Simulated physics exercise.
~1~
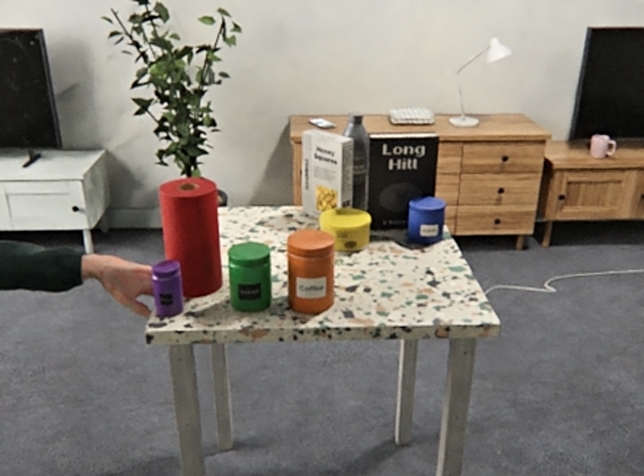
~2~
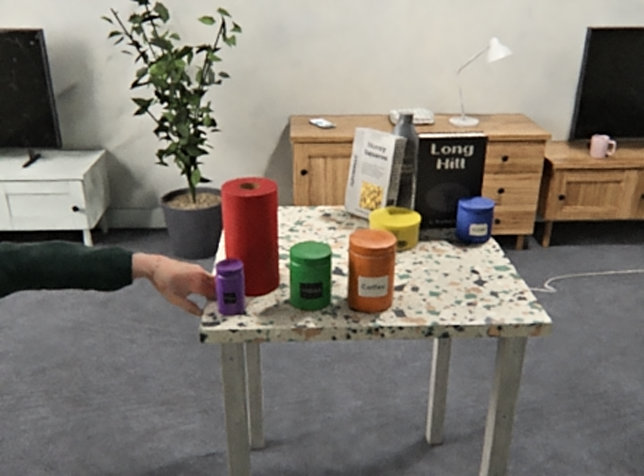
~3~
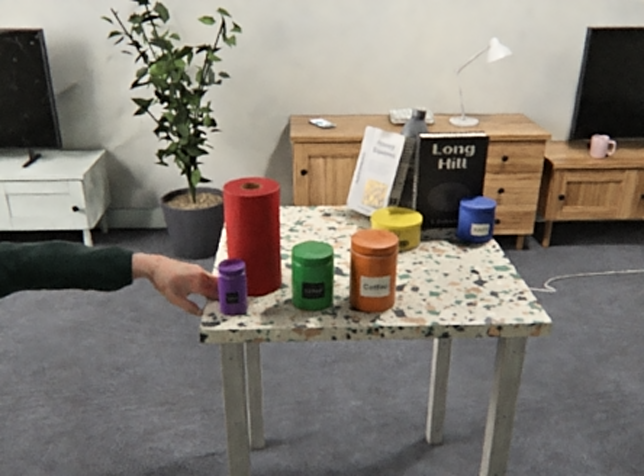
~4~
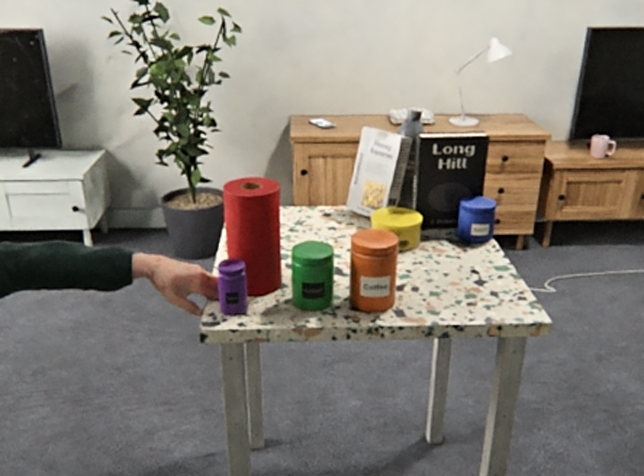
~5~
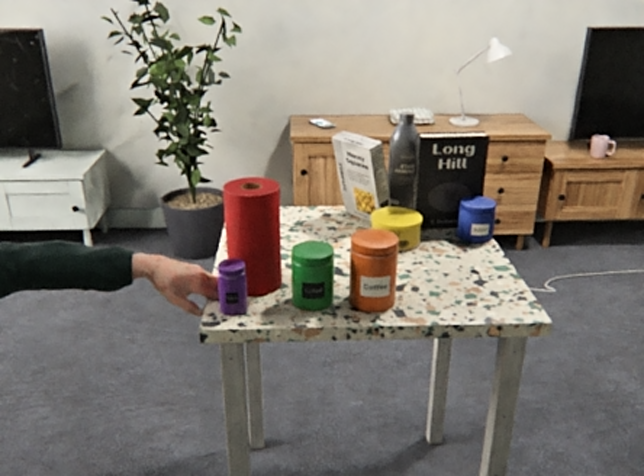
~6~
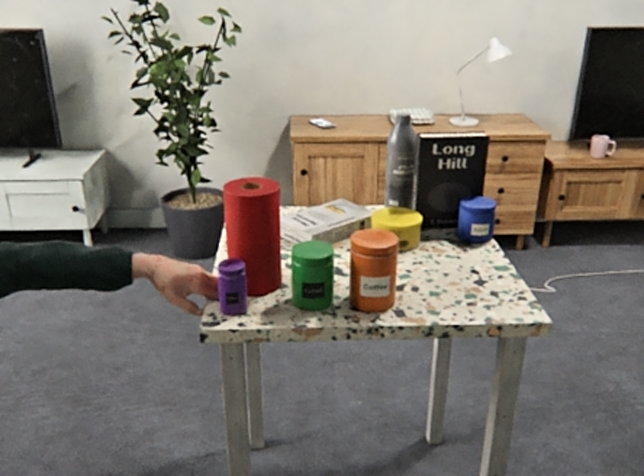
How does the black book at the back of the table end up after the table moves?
The black book keeps its place on the tabletop and is still standing beside the blue jar at the end.
